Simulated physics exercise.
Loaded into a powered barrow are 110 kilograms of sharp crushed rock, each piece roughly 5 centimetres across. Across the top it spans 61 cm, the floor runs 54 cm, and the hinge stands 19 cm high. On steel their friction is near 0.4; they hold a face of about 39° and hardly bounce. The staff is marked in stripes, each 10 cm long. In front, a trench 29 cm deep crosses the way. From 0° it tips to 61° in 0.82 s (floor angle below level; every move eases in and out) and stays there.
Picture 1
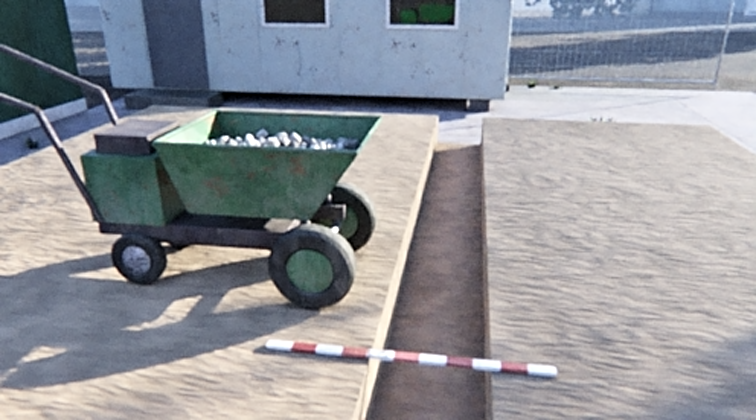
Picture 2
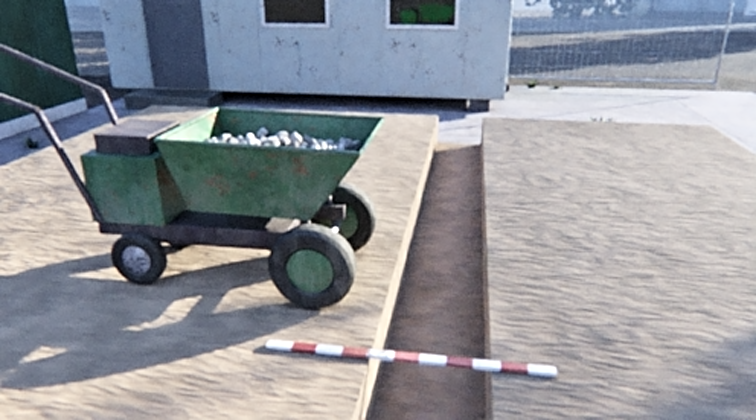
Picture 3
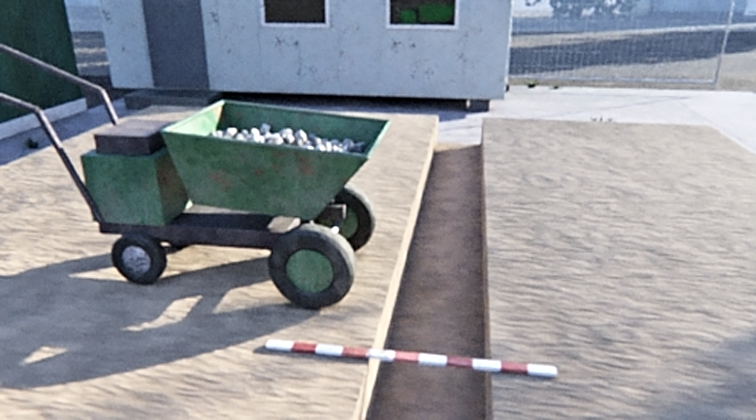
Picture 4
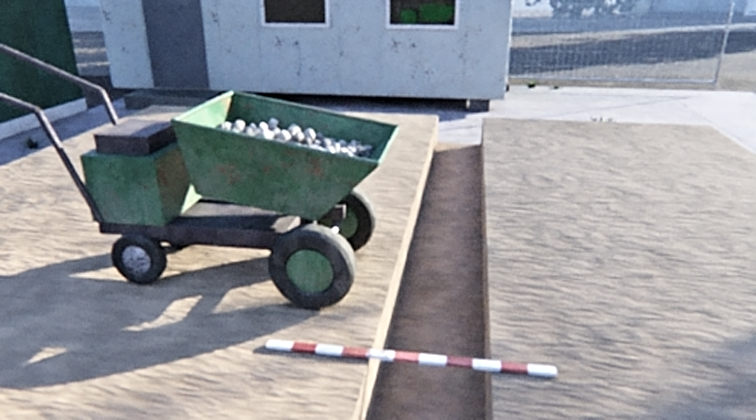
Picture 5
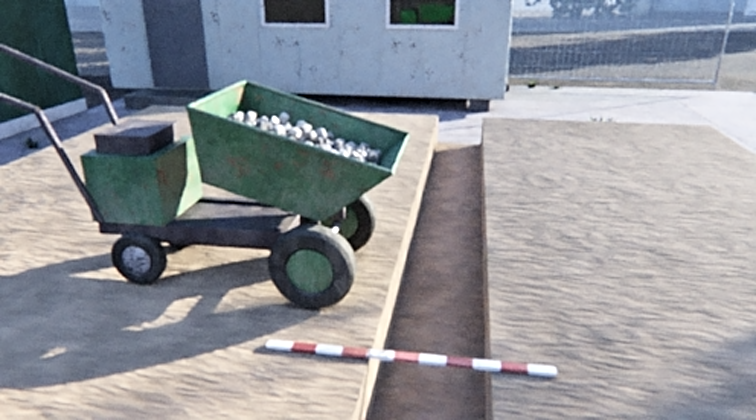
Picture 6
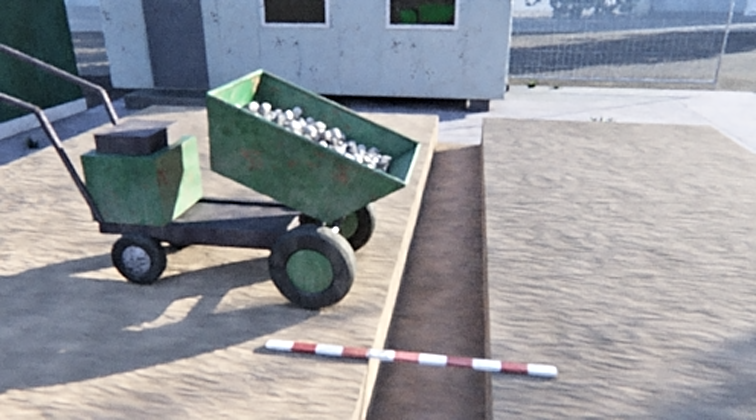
In a sunlit yard of pale rippled ground, seen from slightly above and side-on, a light building with two windows stands behind, with a wire fence to the right. A green wheeled dumper loaded with whitish stones stands left of a narrow brown trench, a red-and-white striped pole lying across it. The tray slowly tilts, its rear rising and its front leaning rightward, while the wheels and camera stay still.
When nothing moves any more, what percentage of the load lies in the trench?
18 %.
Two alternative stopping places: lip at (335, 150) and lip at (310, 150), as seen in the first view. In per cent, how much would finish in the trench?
About 30 per cent first, then about 30 per cent.
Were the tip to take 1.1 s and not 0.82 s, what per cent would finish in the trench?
In that case, around 20%.
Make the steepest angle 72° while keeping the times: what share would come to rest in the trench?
About 60%.
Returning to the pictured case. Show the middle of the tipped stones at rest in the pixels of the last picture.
Look at roughly (479, 334).
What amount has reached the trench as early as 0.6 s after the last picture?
Roughly 0% by that time.
Then, 0.3 s after the last picture the floor is at 52°, 100 % in the tray; the foremost stones are at (420, 218).
Then, 0.6 s after the last picture the floor is at 61°, 98 % in the tray, 2 % in the trench; the foremost stones are at (484, 268).
Then, 0.9 s after the last picture the floor is at 61°, 81 % in the tray, 10 % in the trench, 8 % past the trench; the foremost stones are at (559, 292).
Then, 2.9 s after the last picture the floor is at 61°, 72 % in the tray, 18 % in the trench, 11 % past the trench; the foremost stones are at (603, 296).
